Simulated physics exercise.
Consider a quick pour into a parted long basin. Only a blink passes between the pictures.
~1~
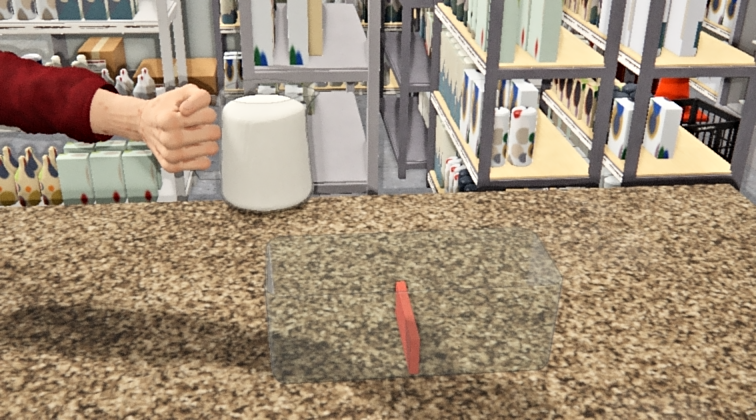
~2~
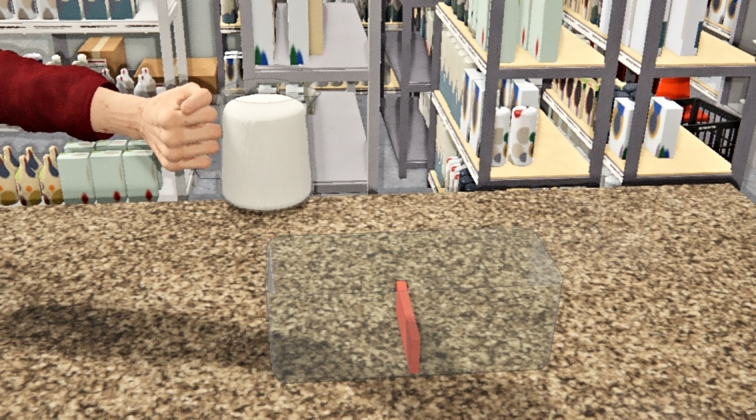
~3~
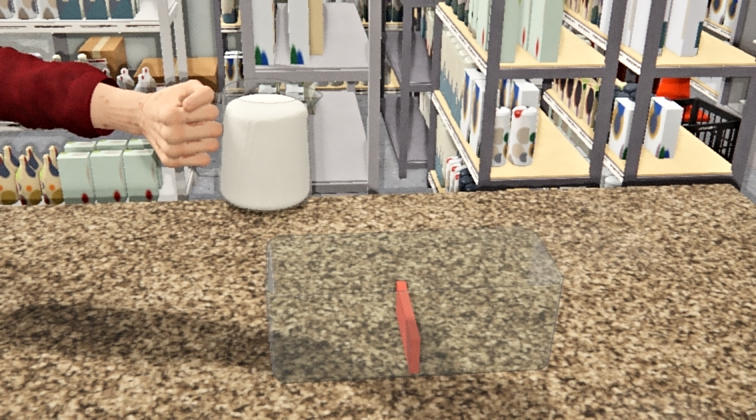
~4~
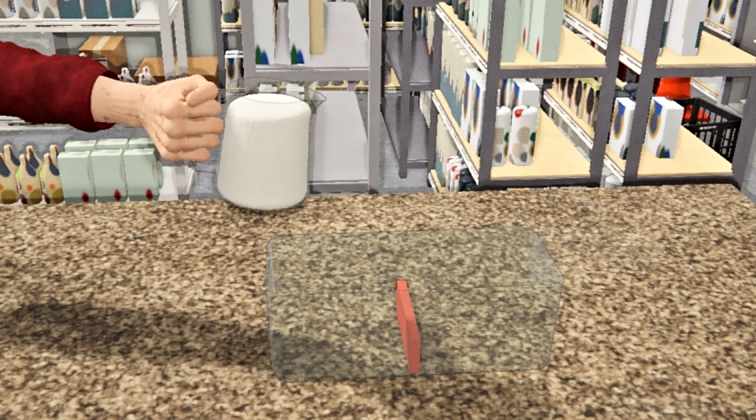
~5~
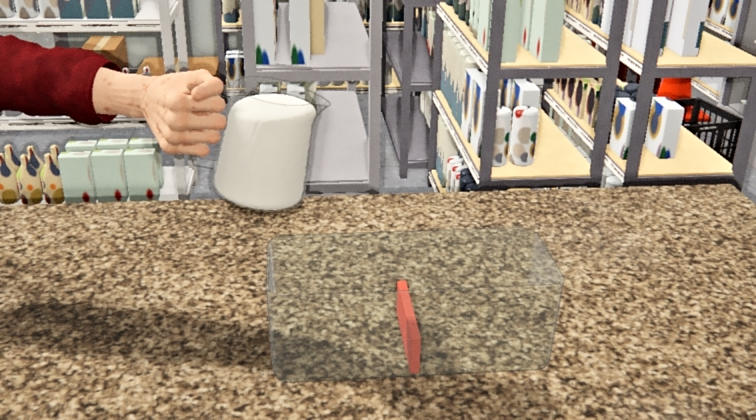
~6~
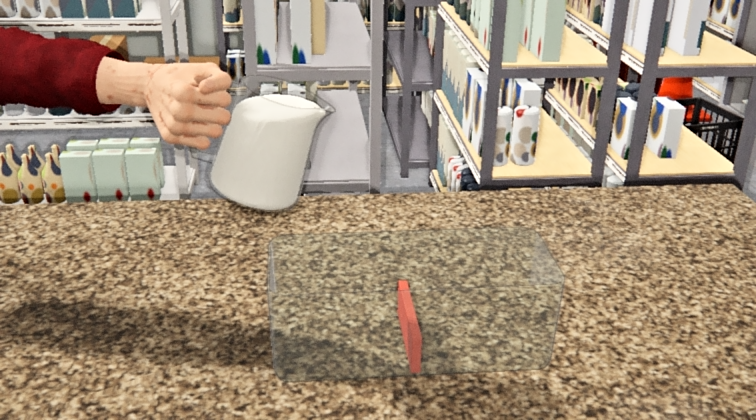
A white, milky-looking jug beside a fist in a dark red sleeve at the left stays nearly upright at first, then tilts gradually to the right as the hand rises slightly. Below it, a clear long basin with an upright red divider rests on a speckled brown counter. The unmoving view looks slightly down across the counter toward stocked shop shelves.
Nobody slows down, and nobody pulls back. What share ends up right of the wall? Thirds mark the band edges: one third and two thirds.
I would say less than a third ends up on that side.
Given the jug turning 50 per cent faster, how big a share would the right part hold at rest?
Around 5 percent.
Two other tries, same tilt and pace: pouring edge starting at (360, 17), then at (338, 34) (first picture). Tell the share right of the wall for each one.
Roughly 85 per cent, then roughly 65 per cent.
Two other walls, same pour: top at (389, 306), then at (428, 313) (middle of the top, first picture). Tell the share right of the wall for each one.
The first placement gives around 45 percent, the second 5 percent.
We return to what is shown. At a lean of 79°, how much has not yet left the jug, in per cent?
Roughly 75 percent.
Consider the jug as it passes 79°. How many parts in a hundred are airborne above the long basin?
Somewhere around 15 per cent of it.
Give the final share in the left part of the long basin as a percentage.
Close to 85 per cent.
A moment on, the jug is tipped on its side and 77 per cent is still to pour, 6 is left of the wall and 1 right of it.
Next, the jug is tipped right over and 20 per cent is still to pour, 51 is left of the wall and 9 right of it.
Then the jug is tipped right over and 0 per cent is still to pour, 81 is left of the wall and 11 right of it.
Later the jug is tipped right over and 0 per cent is still to pour, 84 is left of the wall and 12 right of it.
Finally, 84 per cent lies left of the wall, 12 right of it and 5 outside.
